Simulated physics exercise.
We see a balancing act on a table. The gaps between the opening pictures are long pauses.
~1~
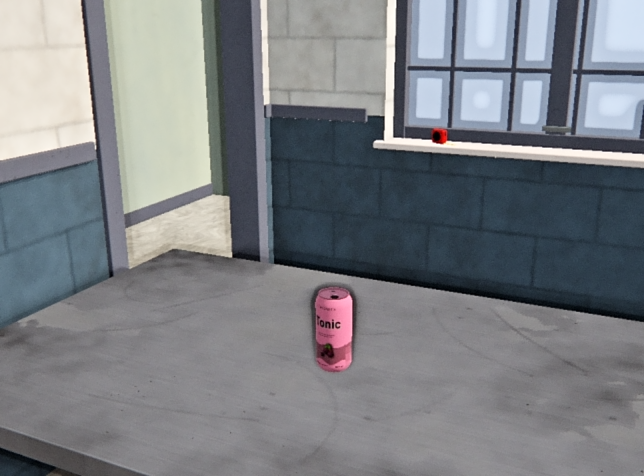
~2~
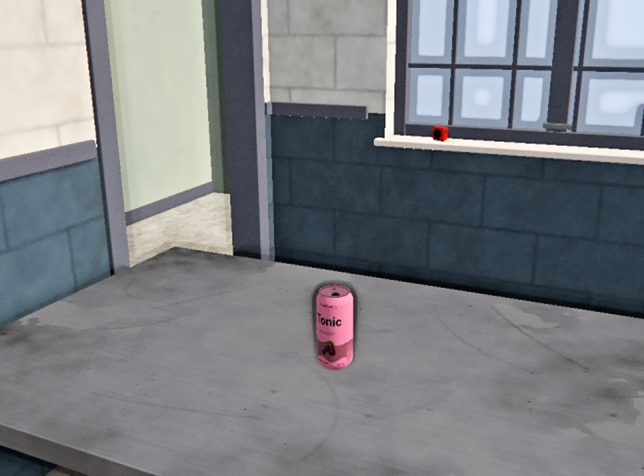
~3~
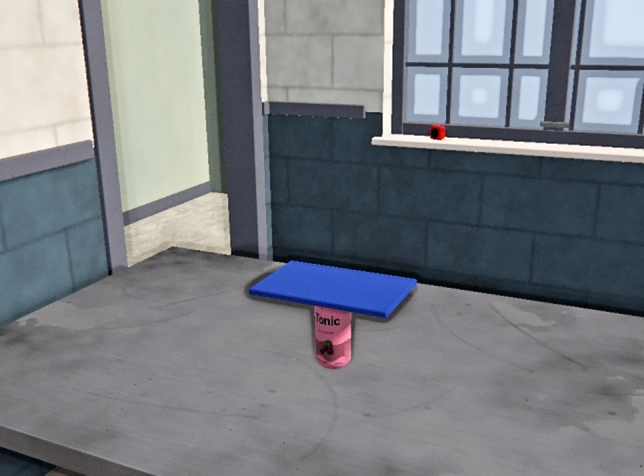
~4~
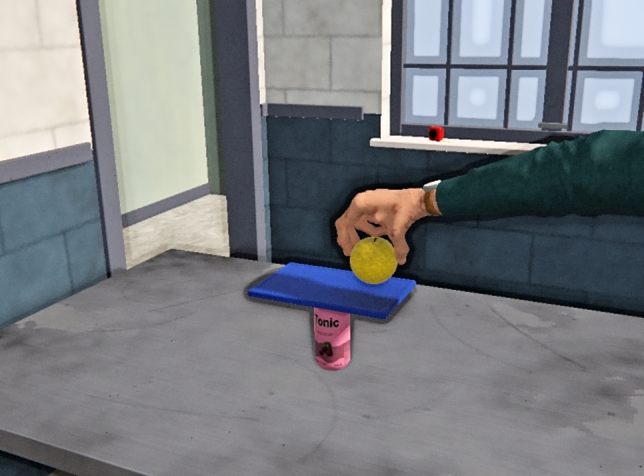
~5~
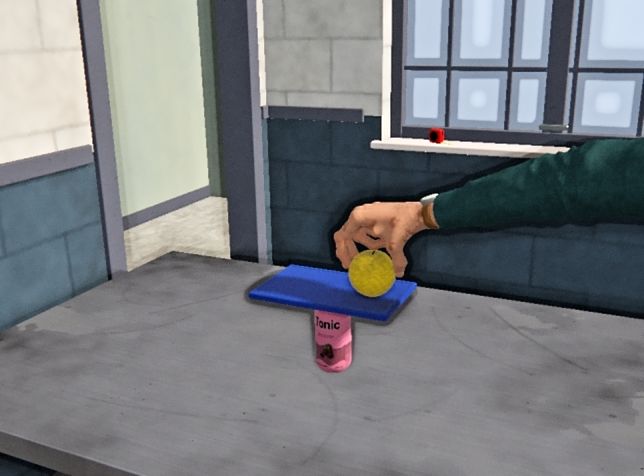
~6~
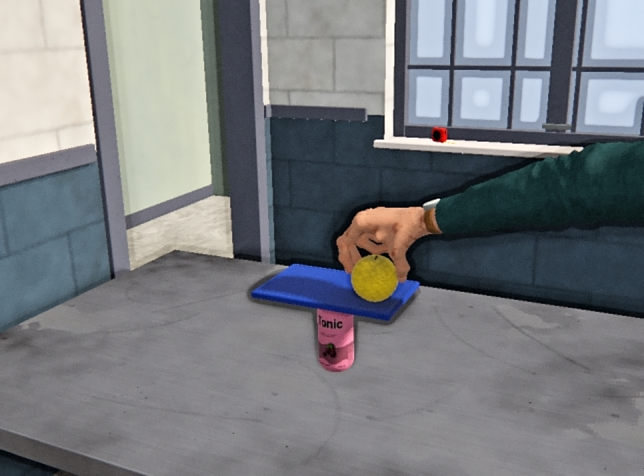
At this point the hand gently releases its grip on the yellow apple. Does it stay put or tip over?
The result is a spill.
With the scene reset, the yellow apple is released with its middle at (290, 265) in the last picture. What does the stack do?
What happens next is that it goes down.
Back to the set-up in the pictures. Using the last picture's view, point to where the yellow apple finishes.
It ends near (406, 378).
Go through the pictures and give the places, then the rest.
The last thing is not in view yet, in the first frame.
The last thing is not in view yet, in the second frame.
The last thing is not in view yet; blue lid (334, 287), in the third frame.
On its way; yellow apple (374, 260); blue lid (333, 288), in the fourth frame.
On its way; yellow apple (372, 273); blue lid (334, 290), in the fifth frame.
Set down, still held; yellow apple (375, 278); blue lid (336, 289), in the sixth frame.
Then, 0.40 s past the last view, yellow apple now fallen; blue lid rocked 50° from its first pose.
Then, 0.50 s past the last view, blue lid rocked 72° from its first pose.
Then, 0.80 s past the last view, blue lid on its side.
Then, 1.30 s past the last view, blue lid now fallen.
Finally, fallen, blue lid and yellow apple; pink can still in place. Final places as the last picture's camera would see them, yellow apple near (406, 379). The stack gives way.
